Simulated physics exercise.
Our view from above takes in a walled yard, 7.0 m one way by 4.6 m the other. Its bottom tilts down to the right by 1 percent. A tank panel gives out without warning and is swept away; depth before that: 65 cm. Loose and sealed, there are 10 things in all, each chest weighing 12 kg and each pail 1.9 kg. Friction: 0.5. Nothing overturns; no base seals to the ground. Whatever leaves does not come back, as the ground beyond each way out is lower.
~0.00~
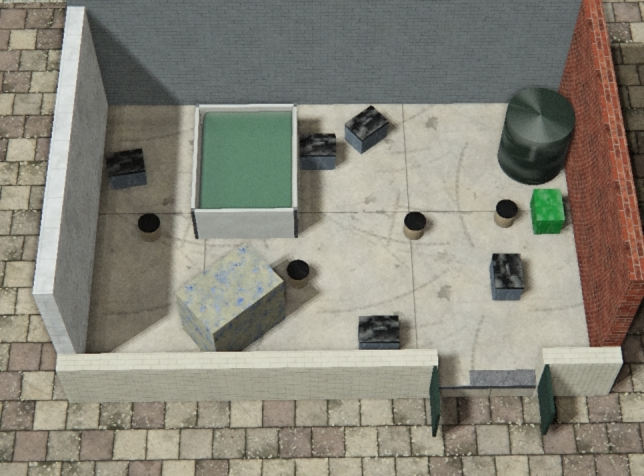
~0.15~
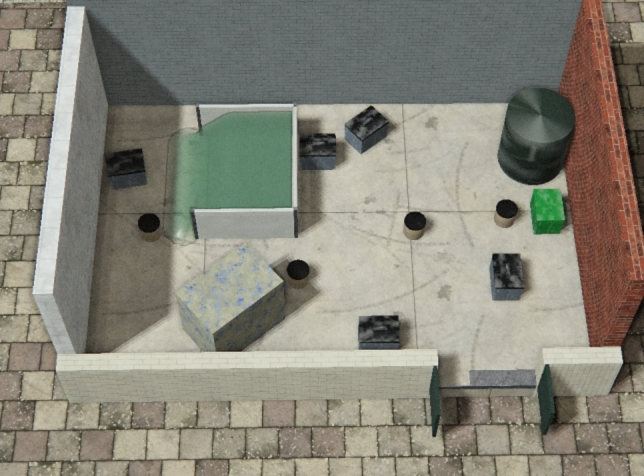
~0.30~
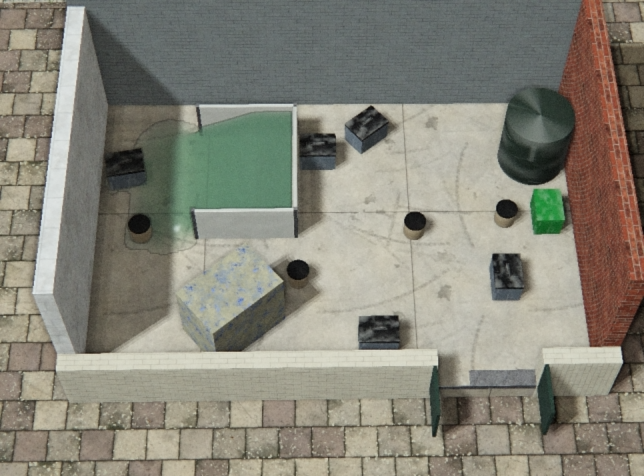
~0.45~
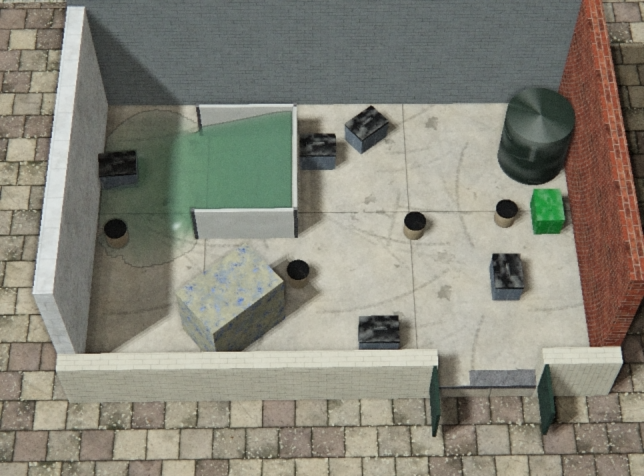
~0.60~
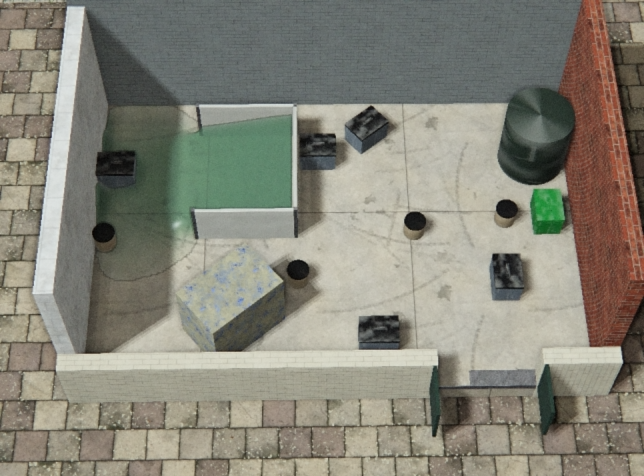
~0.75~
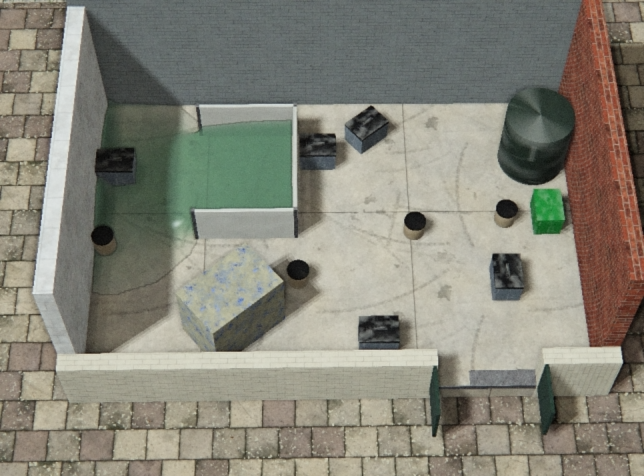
Green water poured out of a tank when its left panel gave way, spreading across the yard's left side and pushing a small round stool and a dark block toward the pale left wall.
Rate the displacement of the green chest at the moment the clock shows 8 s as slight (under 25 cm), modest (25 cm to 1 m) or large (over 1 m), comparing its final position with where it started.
Slight.
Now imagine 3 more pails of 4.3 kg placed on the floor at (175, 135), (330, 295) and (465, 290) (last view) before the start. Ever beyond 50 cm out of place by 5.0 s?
First beyond, then within, then within.
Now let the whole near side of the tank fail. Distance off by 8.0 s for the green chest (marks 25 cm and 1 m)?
In that case the green chest gets carried off.
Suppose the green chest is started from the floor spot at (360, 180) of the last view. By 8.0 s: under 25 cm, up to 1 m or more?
Put there, it remains roughly in place.
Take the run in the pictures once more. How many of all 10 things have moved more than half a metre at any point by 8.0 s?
I make it 6.
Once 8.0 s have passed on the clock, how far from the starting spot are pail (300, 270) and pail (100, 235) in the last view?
In turn: 120 cm, 100 cm.
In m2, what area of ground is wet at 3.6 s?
18 m2.
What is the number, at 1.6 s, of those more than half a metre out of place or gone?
The answer is 1.
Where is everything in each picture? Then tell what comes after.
The first picture shows the green chest at (549, 204), on the bottom; water covers 2.4 m2; 0 of 10 have shifted.
The second picture shows the green chest at (549, 204) rests on the ground; 3.4 m2 under water; 0 of 10 have shifted.
The third picture shows the green chest at (549, 204), on the bottom; water covers 4.5 m2; 1 of 10 have shifted.
The fourth picture shows the green chest at (549, 204), on the bottom; 5.8 m2 under water; 2 of 10 have shifted.
The fifth picture shows the green chest at (549, 204) rests on the ground; water covers 6.6 m2; 2 of 10 have shifted.
The sixth picture shows the green chest at (549, 204), on the bottom; 6.9 m2 under water; 2 of 10 have shifted.
After 1.6 s the green chest is near (549, 204), 0.0 m from its start, aground; 0 of 10 are out; 2 afloat.
After 3.6 s the green chest is near (549, 204), 0.0 m from its start, aground; 0 of 10 are out; 2 afloat.
After 5.6 s the green chest is near (549, 204), 0.0 m from its start, aground; 0 of 10 are out; 2 afloat.
After 8.0 s the green chest is near (552, 204), 0.0 m from its start, aground; 0 of 10 are out; 5 afloat.
